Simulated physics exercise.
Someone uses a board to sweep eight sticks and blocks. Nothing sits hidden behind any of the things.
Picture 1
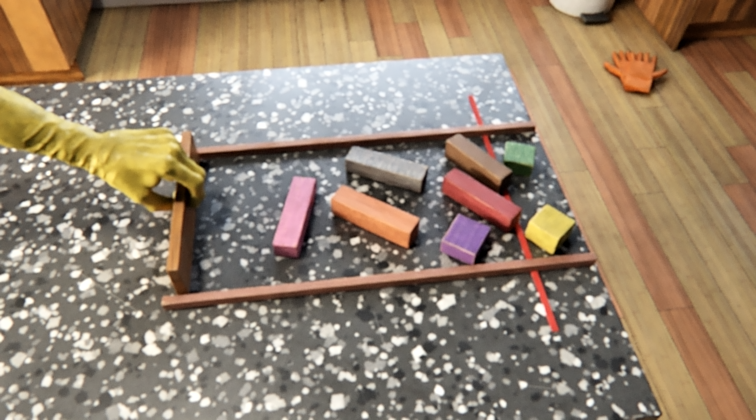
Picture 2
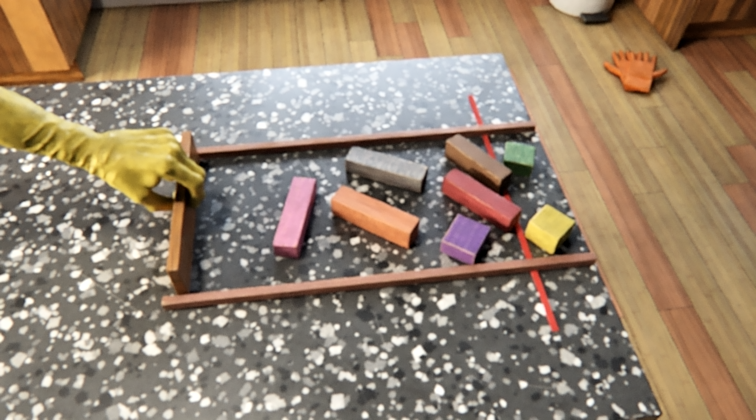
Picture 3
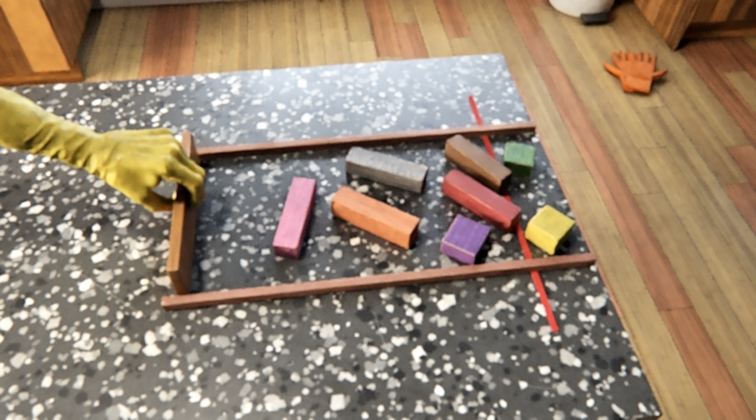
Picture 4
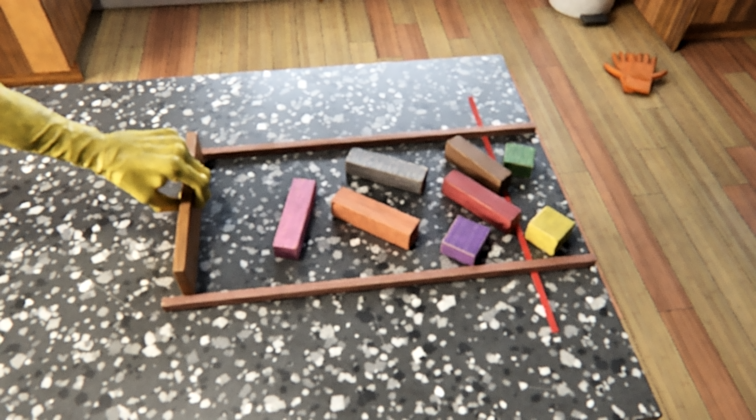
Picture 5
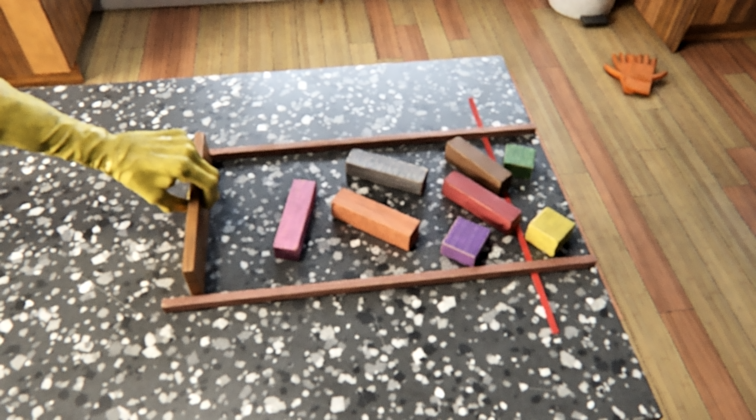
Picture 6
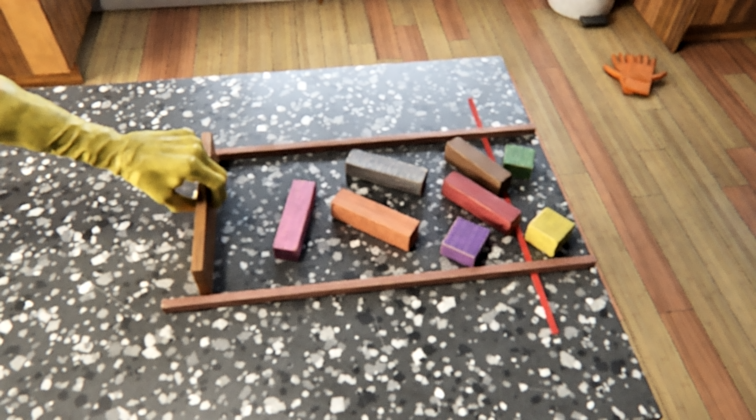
We see a yellow-gloved hand holding a wooden board upright between two rails on a speckled countertop, then sliding it slightly right toward a pink bar, while the colourful sticks and blocks around a red tape line stay still.
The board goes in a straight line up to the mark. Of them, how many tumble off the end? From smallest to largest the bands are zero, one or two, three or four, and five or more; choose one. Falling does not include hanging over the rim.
The right band is three or four.
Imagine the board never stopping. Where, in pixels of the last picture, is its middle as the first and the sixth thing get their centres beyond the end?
At (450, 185) for the first, at (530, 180) for the sixth.
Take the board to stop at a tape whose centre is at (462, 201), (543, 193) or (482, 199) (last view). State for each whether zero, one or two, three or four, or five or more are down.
Going tape by tape, I get either one or two, then five or over, then either one or two.
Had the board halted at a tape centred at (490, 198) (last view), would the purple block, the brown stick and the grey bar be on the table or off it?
Well, the purple block stays where it is, the brown stick stays where it is, and the grey bar? It stays where it is.
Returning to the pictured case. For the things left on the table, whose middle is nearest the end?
Purple block.
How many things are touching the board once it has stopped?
The number is 2.
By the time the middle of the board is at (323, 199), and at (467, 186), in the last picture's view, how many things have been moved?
First 2 and then 8.
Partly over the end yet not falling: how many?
As for overhanging, the count is 3.
A little later, none off yet; yellow block at rest near (550, 232); green block at rest near (518, 162); brown stick at rest near (477, 167).
Next, none off yet; yellow block tilted well over near (599, 237); green block shifted about its own width near (539, 152); brown stick shifted a little near (509, 154).
When it is over, the number that fall off is three or four; down, red bar, green block and yellow block.
